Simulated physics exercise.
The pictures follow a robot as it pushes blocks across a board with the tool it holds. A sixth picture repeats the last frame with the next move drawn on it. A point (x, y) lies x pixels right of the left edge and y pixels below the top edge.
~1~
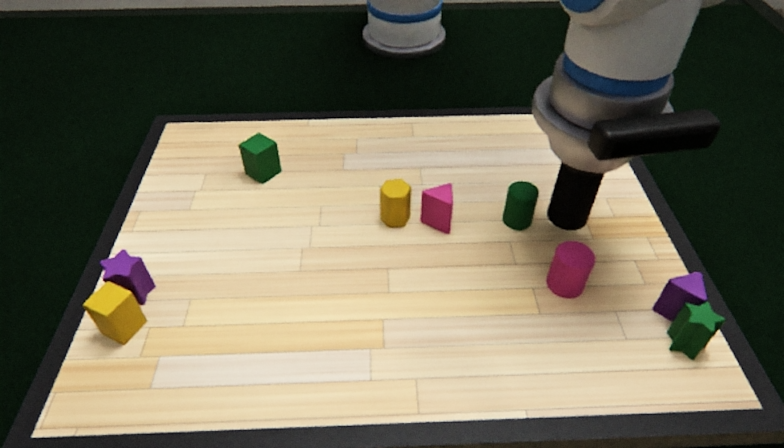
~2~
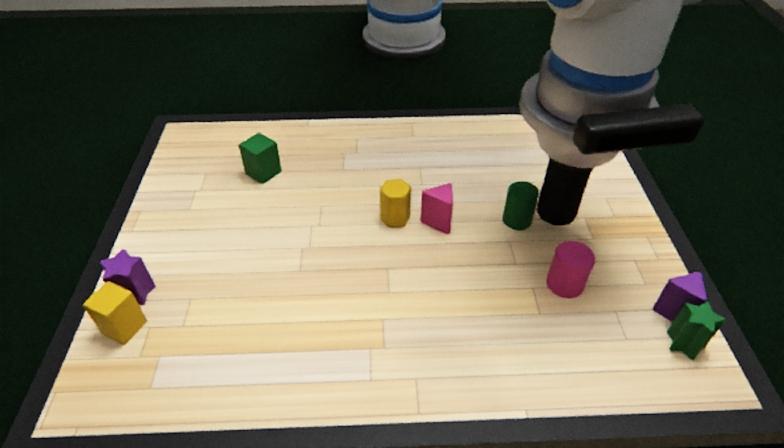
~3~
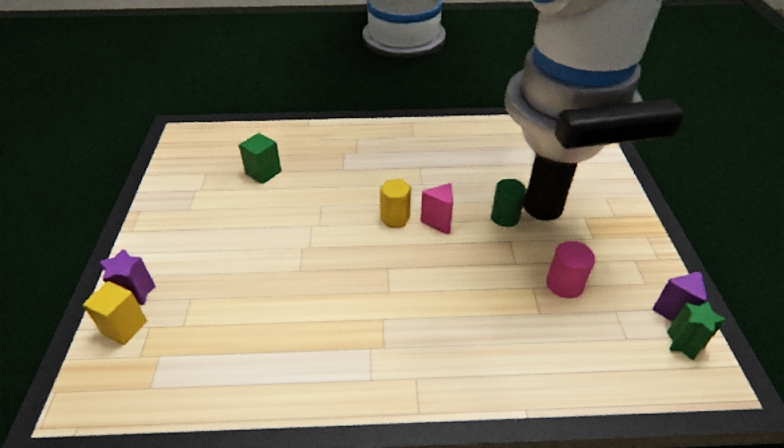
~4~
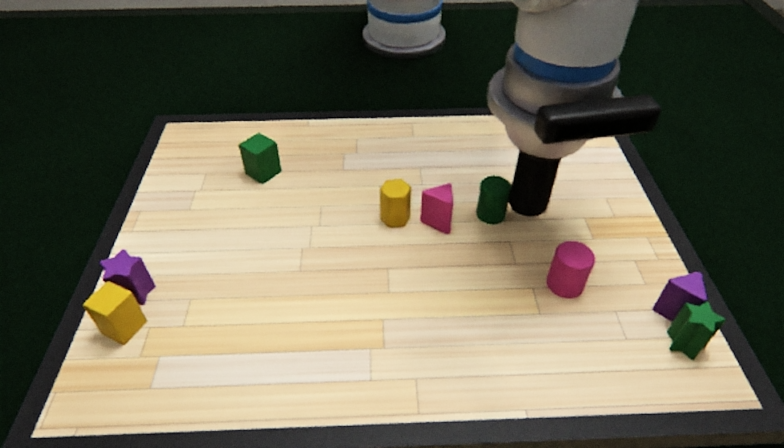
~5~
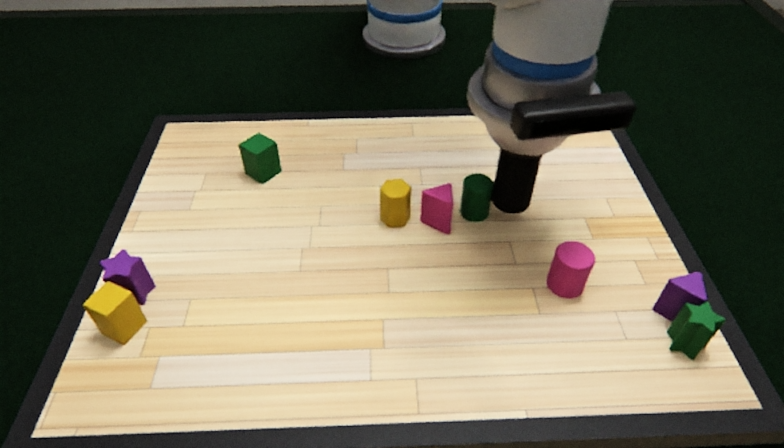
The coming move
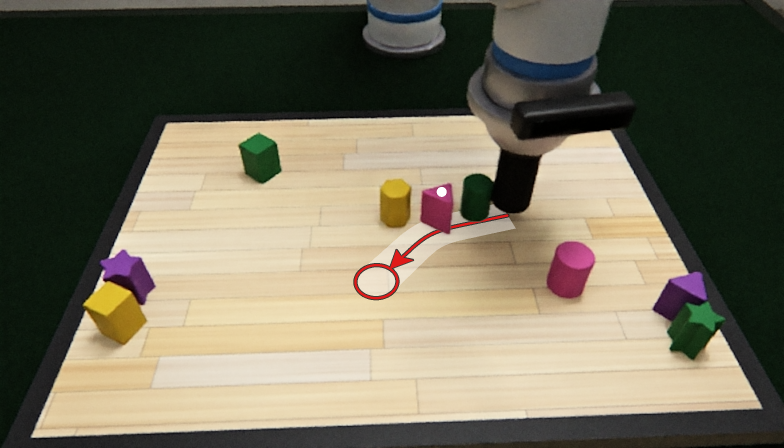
Robot arm moving left across a wooden board, pushing a green cylinder closer to a pink three-sided block, other blocks still.
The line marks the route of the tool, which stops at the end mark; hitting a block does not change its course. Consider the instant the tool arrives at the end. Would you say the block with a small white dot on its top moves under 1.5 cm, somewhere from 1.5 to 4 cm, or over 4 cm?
Band: Over 4 cm.
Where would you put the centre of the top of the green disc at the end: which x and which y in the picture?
Final place: (431, 178).
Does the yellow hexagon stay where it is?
I expect not.
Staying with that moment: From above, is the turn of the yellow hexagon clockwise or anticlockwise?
Clockwise, from overhead.
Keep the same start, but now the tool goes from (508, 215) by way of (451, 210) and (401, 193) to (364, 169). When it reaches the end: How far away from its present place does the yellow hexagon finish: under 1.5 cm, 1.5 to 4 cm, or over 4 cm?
It ends under 1.5 cm away.
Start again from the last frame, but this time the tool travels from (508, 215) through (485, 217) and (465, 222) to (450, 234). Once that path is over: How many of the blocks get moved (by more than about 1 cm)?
The push moves two blocks more than 1 cm.
Path on the board, from (508, 215) via (458, 226) and (413, 247), ending at (376, 281); the dot is on the pink three-sided block.
What follows on the original path. One third of the way, tool (459, 212); pink three-sided block (421, 192), turned 55° anticlockwise; green disc (437, 178).
Two thirds of the way, tool (414, 233); yellow hexagon (372, 183), turned 30° clockwise; pink three-sided block (387, 199); green disc (431, 178).
At the end, tool (376, 267); yellow hexagon (372, 183), turned 30° clockwise; pink three-sided block (386, 200), turned 15° clockwise; green disc (431, 178).
